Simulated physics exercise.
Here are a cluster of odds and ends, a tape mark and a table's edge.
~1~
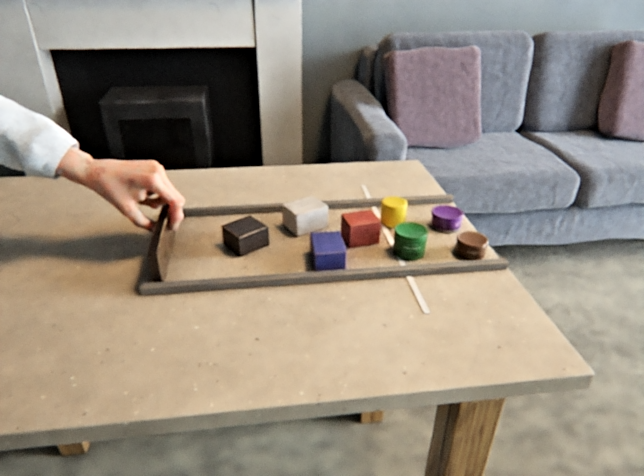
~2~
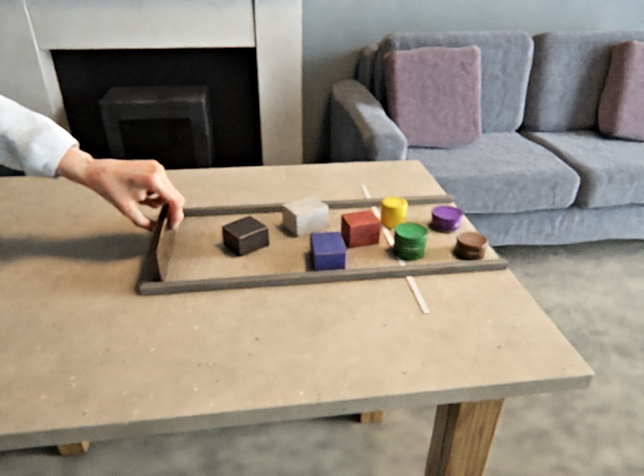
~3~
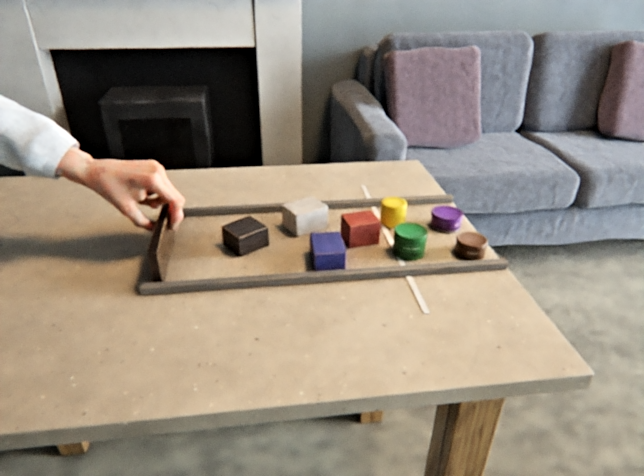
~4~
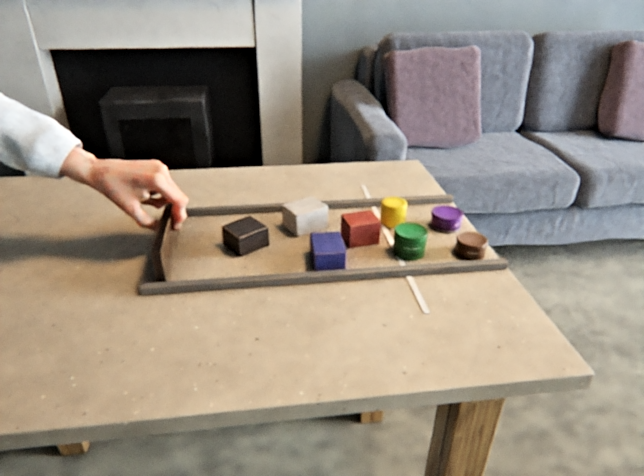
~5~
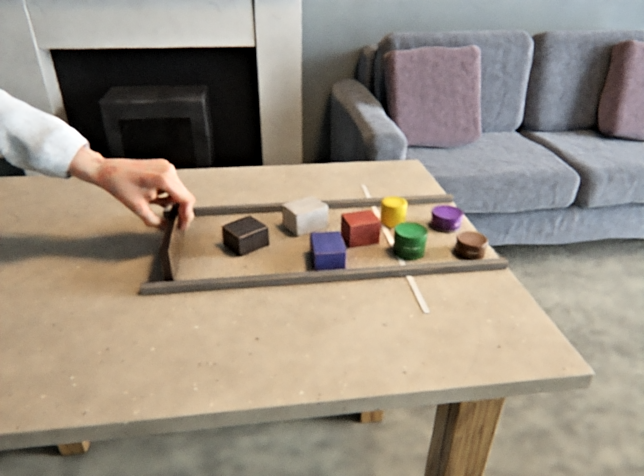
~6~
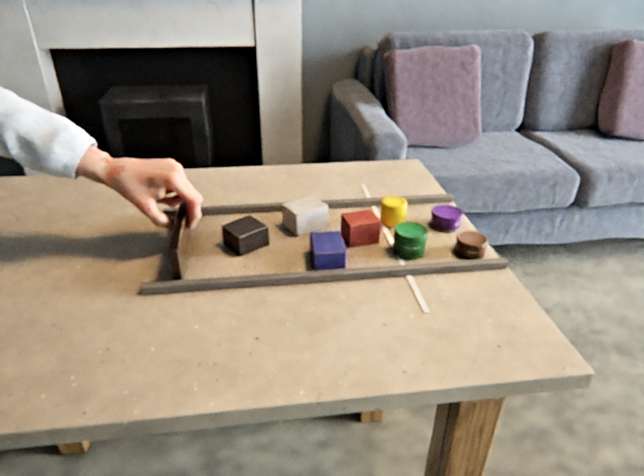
A hand in a pale sleeve holds a dark upright board at the left end of a railed track on a tan table, seen from slightly above in a room with a fireplace and grey sofa. Black, white, blue and red blocks sit left of yellow, green, purple and brown round tins, near a pale tape strip. The hand slides the board slightly right while the objects and camera stay still.
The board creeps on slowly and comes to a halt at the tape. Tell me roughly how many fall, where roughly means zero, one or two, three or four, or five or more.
Roughly, zero fall.
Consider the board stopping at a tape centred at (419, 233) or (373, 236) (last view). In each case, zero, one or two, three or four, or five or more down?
Just one or two; none at all.
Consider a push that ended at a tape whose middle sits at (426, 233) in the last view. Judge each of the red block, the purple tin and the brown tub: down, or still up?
Taking them in turn, the red block does not drop, the purple tin tips off, the brown tub tips off.
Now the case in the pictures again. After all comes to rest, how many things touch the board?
So the total is 3.
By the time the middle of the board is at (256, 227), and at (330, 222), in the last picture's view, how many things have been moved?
1 and 4.
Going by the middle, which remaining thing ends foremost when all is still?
It's the purple tin.
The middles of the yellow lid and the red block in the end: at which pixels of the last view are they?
The yellow lid stops around (421, 210); the red block around (438, 224).
Soon after, none off yet; brown tub at rest near (471, 245); purple tin at rest near (446, 219); green tub at rest near (410, 241).
In the end, the number that fall off is zero.
